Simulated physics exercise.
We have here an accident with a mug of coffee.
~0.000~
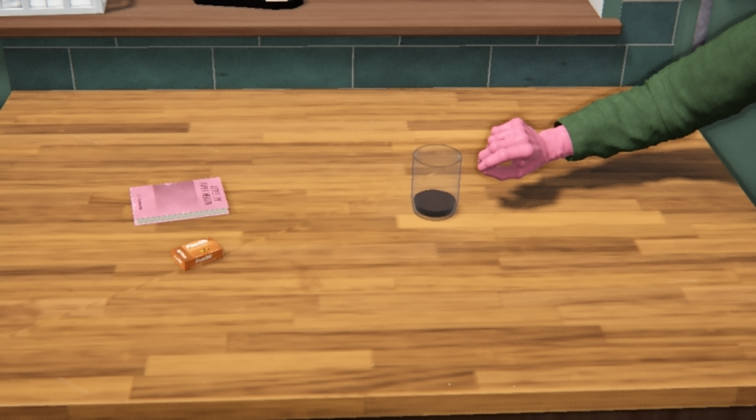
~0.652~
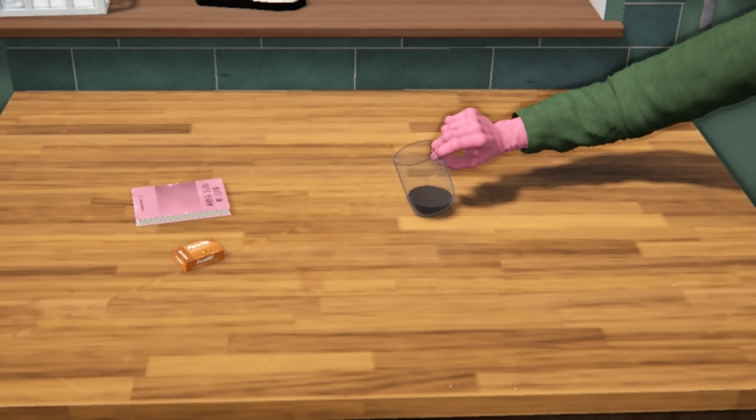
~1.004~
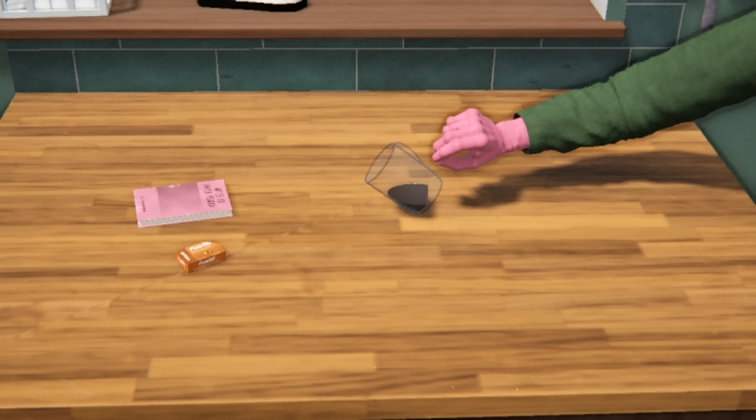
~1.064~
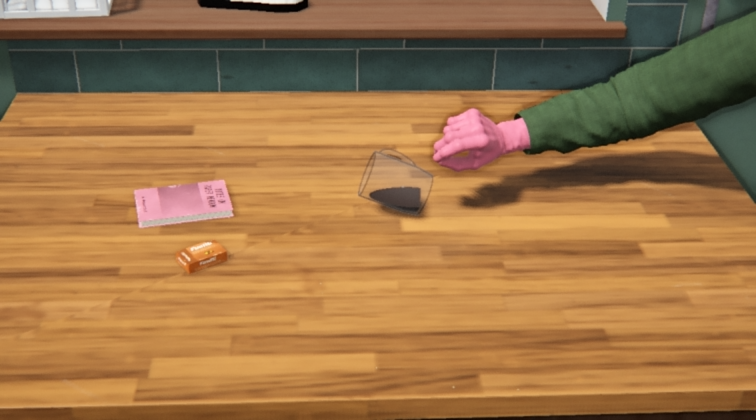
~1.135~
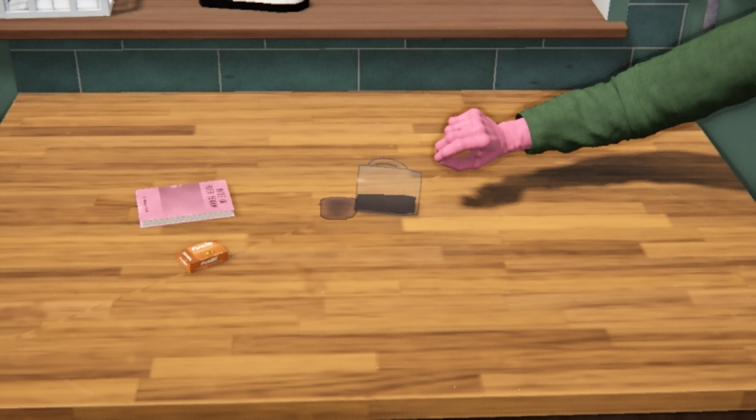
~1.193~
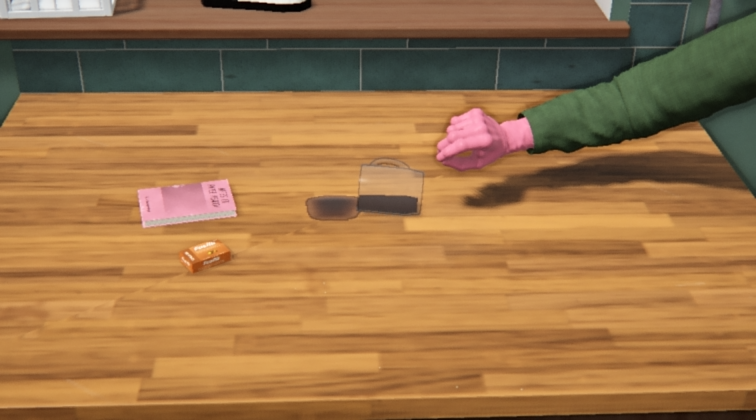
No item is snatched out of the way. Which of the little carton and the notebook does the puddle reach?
Well, the little carton is not touched, while the notebook does get wet.
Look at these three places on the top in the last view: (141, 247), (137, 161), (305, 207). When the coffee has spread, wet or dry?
Spot one - never touched; spot two - never touched; spot three - touched at some point.
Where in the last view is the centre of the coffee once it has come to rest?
The centre ends up near (271, 200) in the last view.
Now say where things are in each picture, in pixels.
In the first picture, it stands upright; mug (436, 181) nearly empty; little carton (197, 249); notebook (179, 197).
In the second picture, the hand pushes it; mug nearly empty, surface at (432, 197).
In the third picture, it is falling; mug (403, 179) tipped 55°; notebook (182, 199).
In the fourth picture, it is falling; mug (394, 184) tipped 70°; little carton (202, 251).
In the fifth picture, it is down; mug (387, 191) tipped 85°; a puddle starts at (339, 207).
In the sixth picture, it is down; mug (389, 190) tipped 85°; a puddle starts at (335, 207); little carton (205, 251); notebook (187, 199).
After 1.6 s, the puddle covers about as much as a saucer; the little carton is dry; the notebook is wet.
After 3.6 s, the puddle covers about as much as a saucer; the little carton is dry; the notebook is wet.
